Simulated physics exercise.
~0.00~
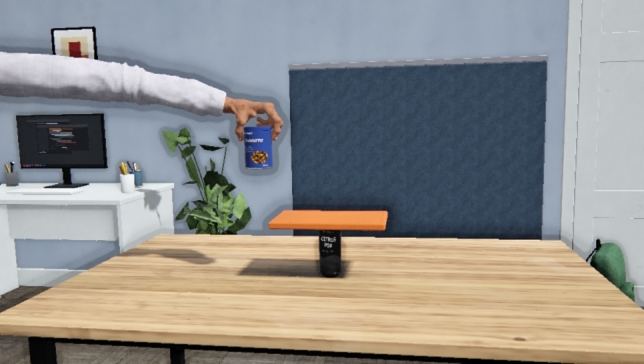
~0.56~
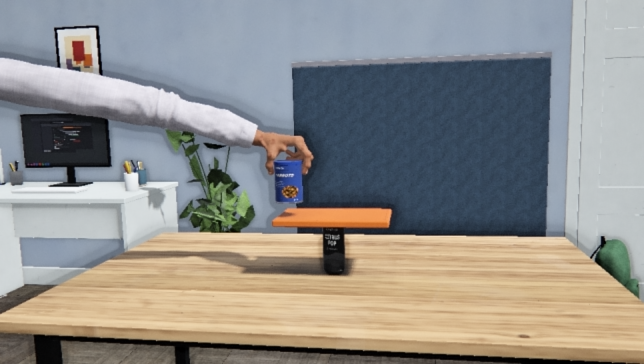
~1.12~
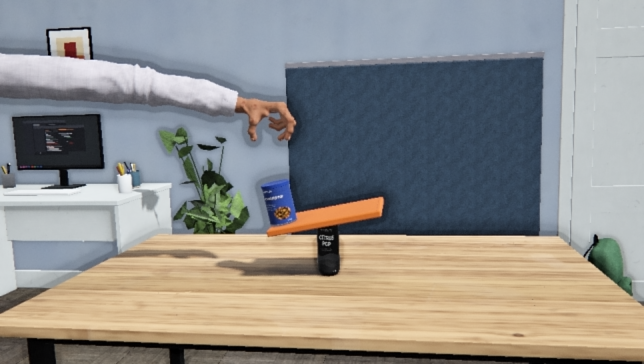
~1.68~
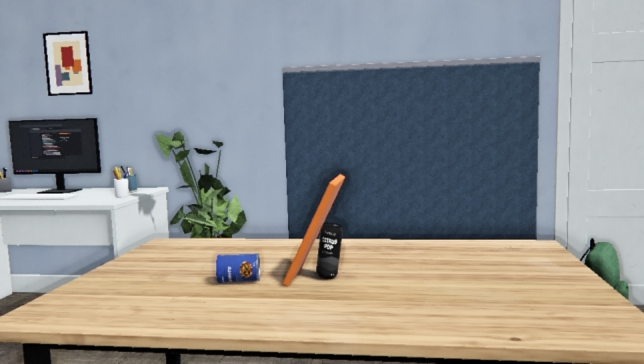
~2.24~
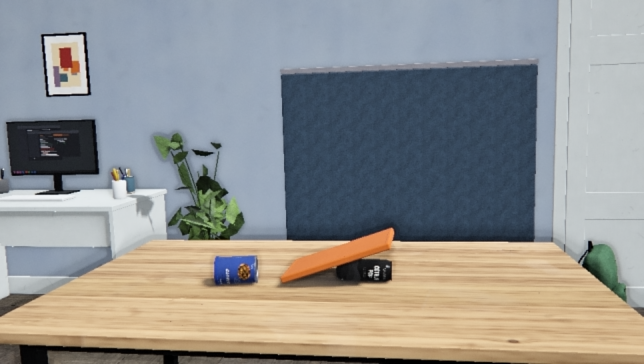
The clip shows a hand setting a blue tin on the left end of an orange board balanced on a black can. After the hand lets go, the board tips left, the tin falls onto the table, and the can topples right, leaving the board slanted against it.
